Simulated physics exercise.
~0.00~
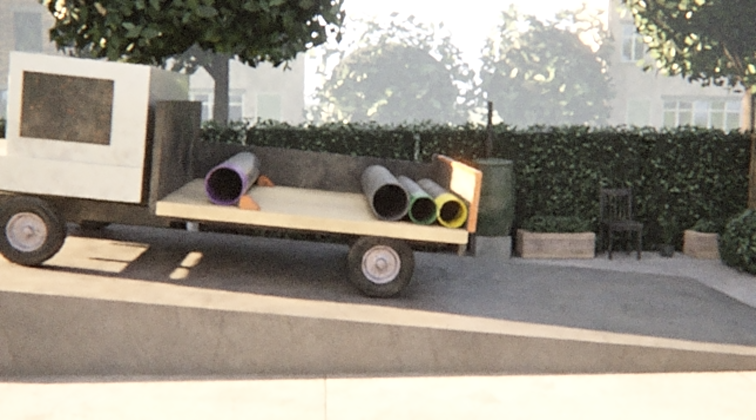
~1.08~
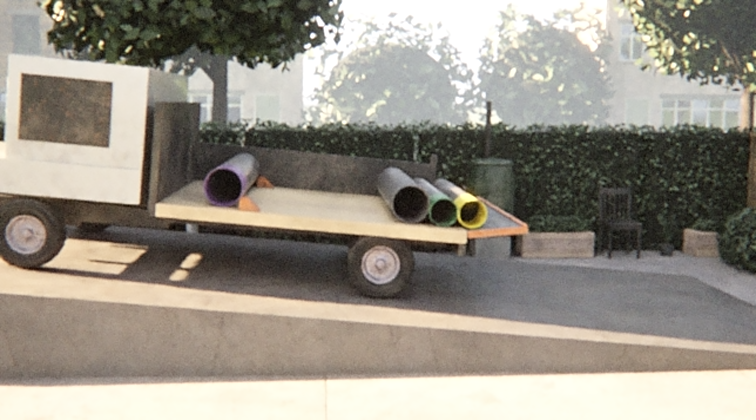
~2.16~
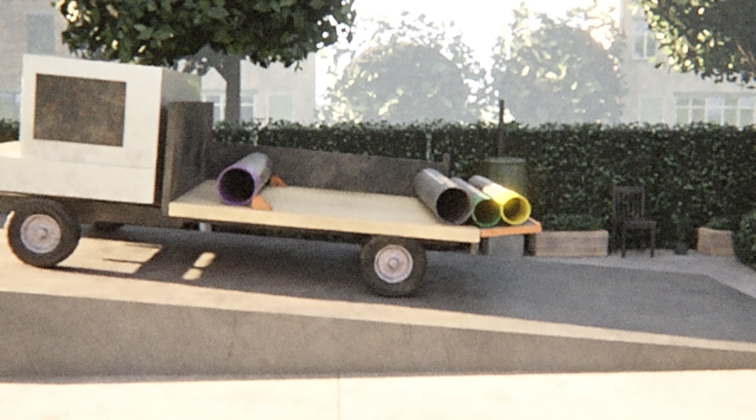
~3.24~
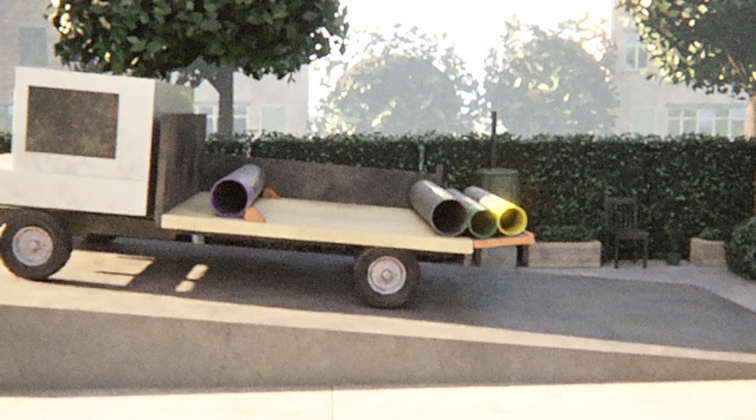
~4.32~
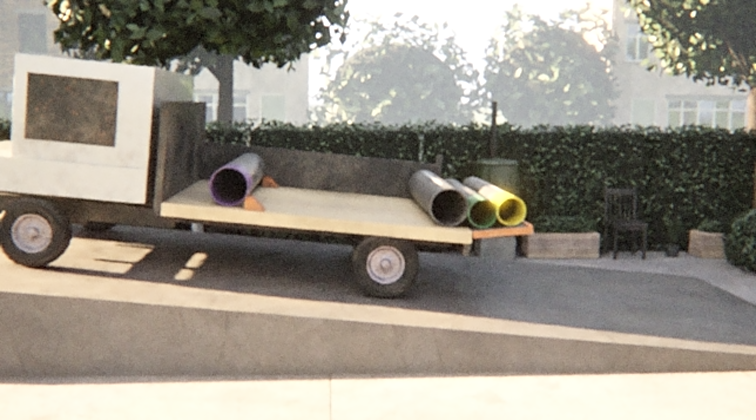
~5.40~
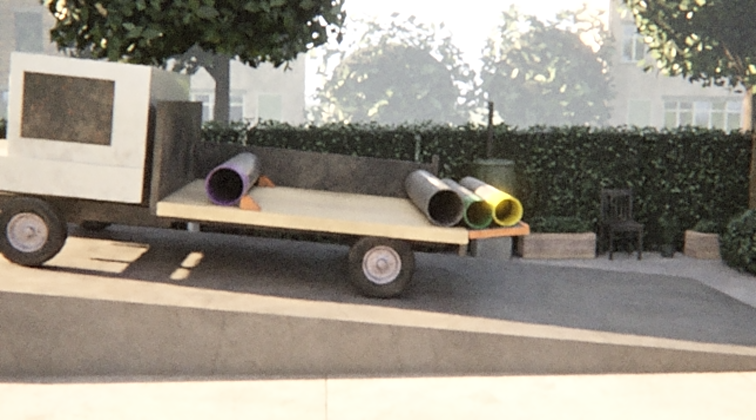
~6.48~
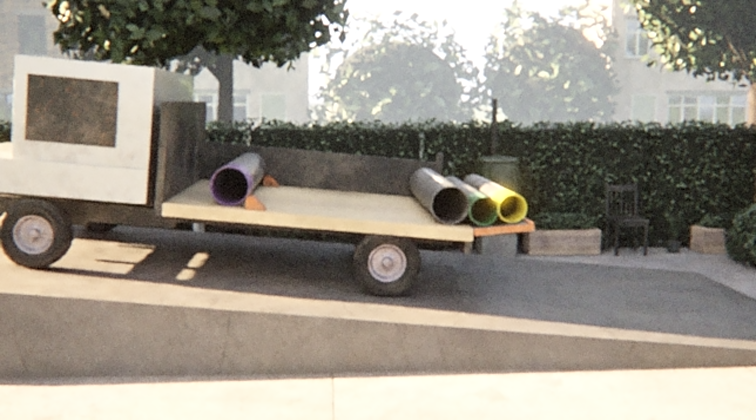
At first, a flatbed truck stands on sloping ground with its raised tailgate at the low right end, where a dark pipe, a green-rimmed one and a yellow-rimmed one rest side by side. A purple-rimmed pipe sits farther left against an orange chock. The tailgate swings down to the right, and the three pipes begin rolling after it. They travel a short way toward its outer edge, the yellow one leading, then settle close together. At the end, yellow and green rest on the lowered gate, the dark pipe lies beside them, purple has stayed put, and nothing has fallen off.
